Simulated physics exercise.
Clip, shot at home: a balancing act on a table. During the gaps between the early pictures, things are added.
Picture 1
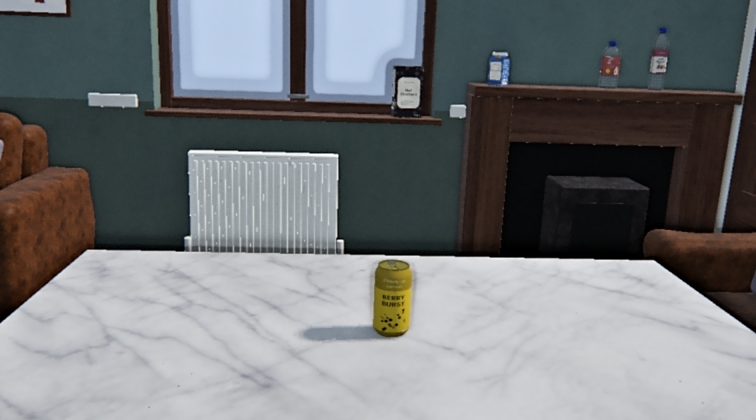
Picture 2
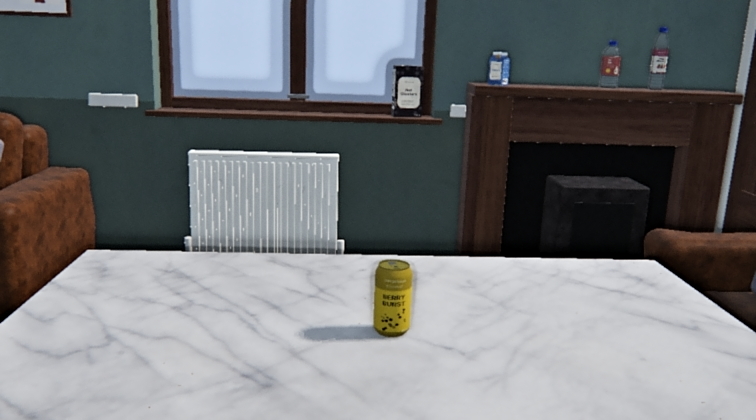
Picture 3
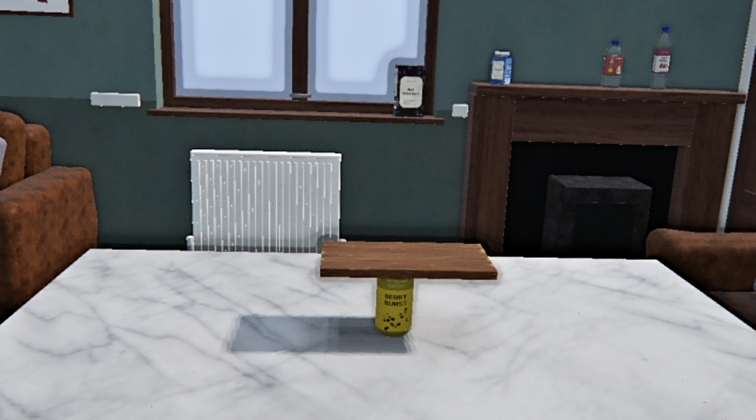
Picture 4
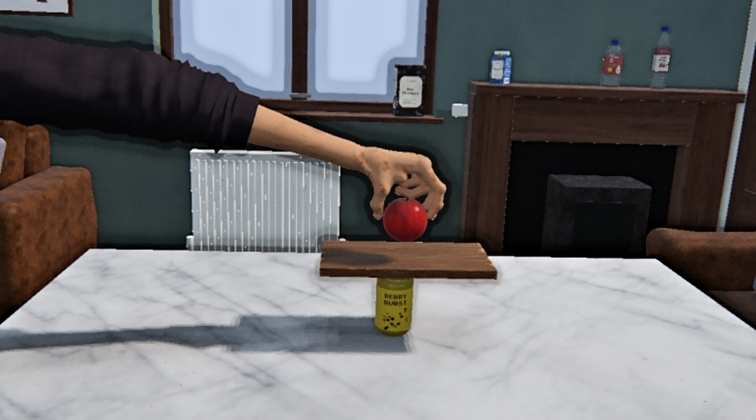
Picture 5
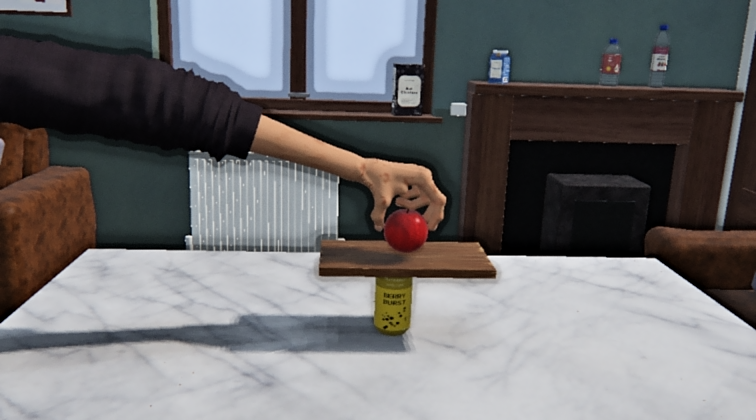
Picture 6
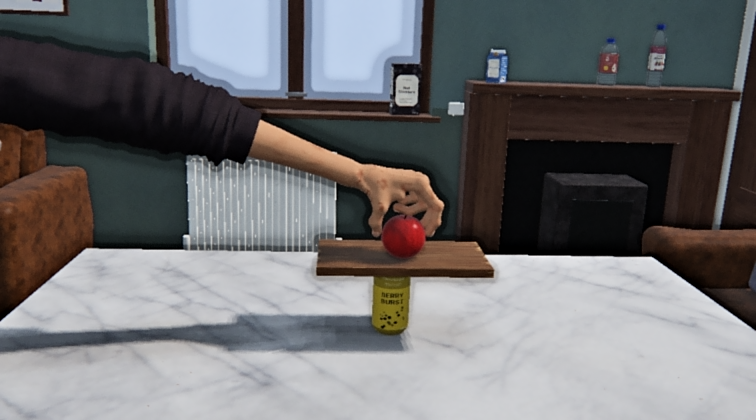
A brown board appeared on top of a yellow can on a marble table, then a hand reached in from the left and lowered a red apple onto the board, keeping hold of it.
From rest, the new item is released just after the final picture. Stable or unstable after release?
Stays put.
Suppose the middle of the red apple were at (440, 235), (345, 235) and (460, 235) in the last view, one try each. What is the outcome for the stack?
The first time it collapses, the second time it stays standing, and the third time it collapses.
Then, 0.30 s past the last view, nothing moves.
Then, 0.70 s past the last view, red apple resting near (404, 237).
Finally, all 3 still in place. Final places as the last picture's camera would see them, red apple near (404, 237). The stack stays up.
